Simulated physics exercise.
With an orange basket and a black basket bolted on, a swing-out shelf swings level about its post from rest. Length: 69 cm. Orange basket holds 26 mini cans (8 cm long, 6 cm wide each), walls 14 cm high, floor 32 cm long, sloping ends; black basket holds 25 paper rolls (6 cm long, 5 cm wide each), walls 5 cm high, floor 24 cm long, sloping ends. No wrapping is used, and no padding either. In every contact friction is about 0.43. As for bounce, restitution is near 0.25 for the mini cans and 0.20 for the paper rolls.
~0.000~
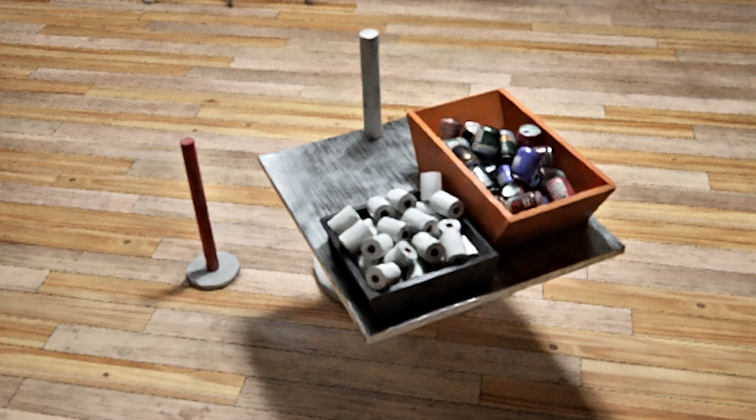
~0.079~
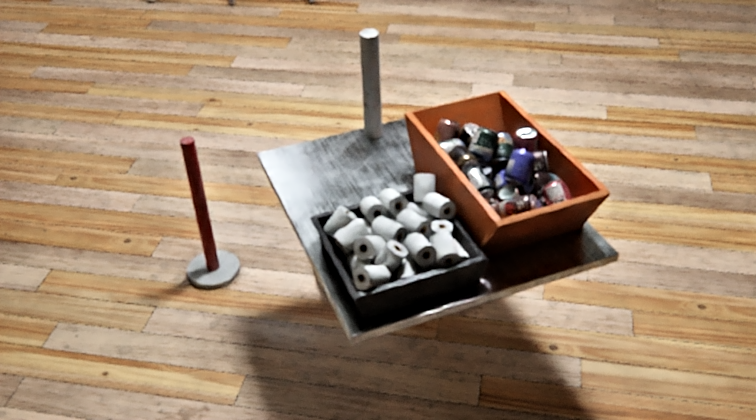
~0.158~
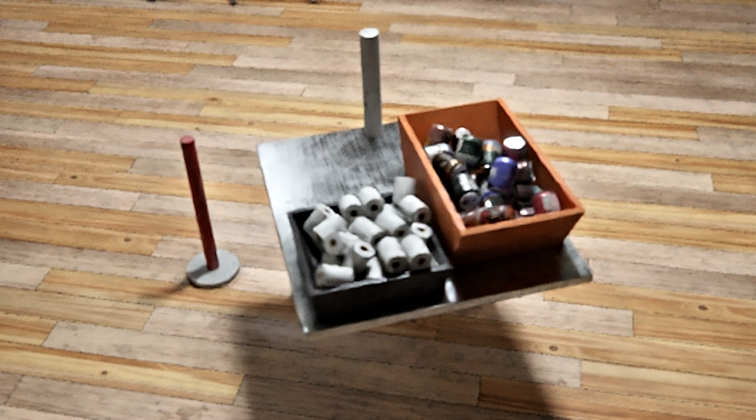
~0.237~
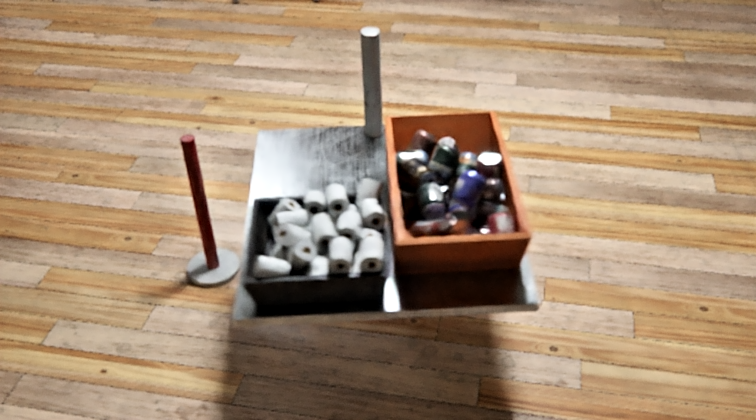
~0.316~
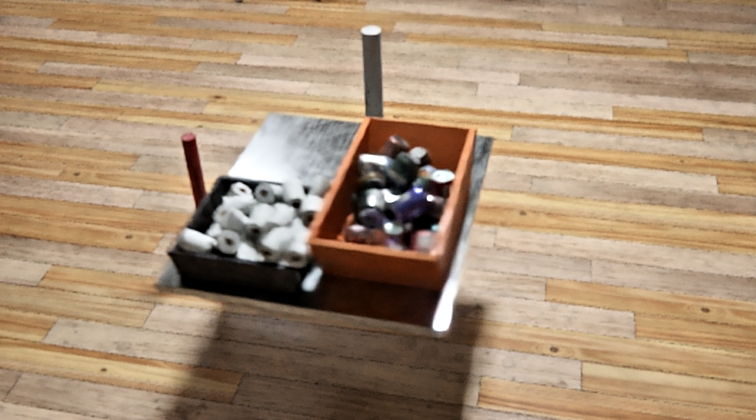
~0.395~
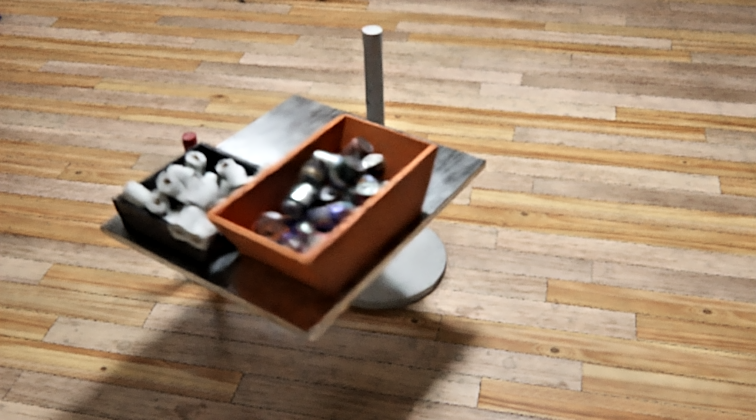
The footage shows a grey shelf carrying a black basket of white paper rolls and an orange basket of small cans, swinging slowly at first, then faster, leftward around its post above a wooden floor, passing in front of a red post.
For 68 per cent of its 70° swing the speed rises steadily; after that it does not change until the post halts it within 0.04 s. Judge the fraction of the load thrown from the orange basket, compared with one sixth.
The fraction thrown is below one sixth.
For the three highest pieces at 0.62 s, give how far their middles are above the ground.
On average they sit about 68 cm high.
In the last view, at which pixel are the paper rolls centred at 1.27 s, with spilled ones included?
Middle approx. (170, 159).
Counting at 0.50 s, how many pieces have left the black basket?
Black basket: About 3.
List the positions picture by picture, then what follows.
In the first picture (we follow the rim corner now nearest the camera; the camera moves round a little), orange basket at (509, 216); black basket at (374, 295); swung 0°; nothing out yet.
In the second picture, orange basket at (498, 220); black basket at (359, 295); swung 2°.
In the third picture, orange basket at (463, 229); black basket at (315, 293); swung 9°.
In the fourth picture, orange basket at (400, 239); black basket at (248, 281); swung 21°.
In the fifth picture, orange basket at (309, 237); black basket at (172, 250); swung 37°.
In the sixth picture, orange basket at (211, 213); black basket at (117, 199); swung 58°; nothing out yet.
After 0.42 s, the shelf hits the red post.
After 0.50 s, 0 of 26 out of the orange basket and 3 of 25 out of the black basket.
After 0.62 s, 1 of 26 out of the orange basket and 9 of 25 out of the black basket.
After 0.84 s, 2 of 26 out of the orange basket and 10 of 25 out of the black basket.
Final count (at 1.27 s), 2 of 26 out of the orange basket and 10 of 25 out of the black basket. Asked share, 2 of 26, 8 per cent.
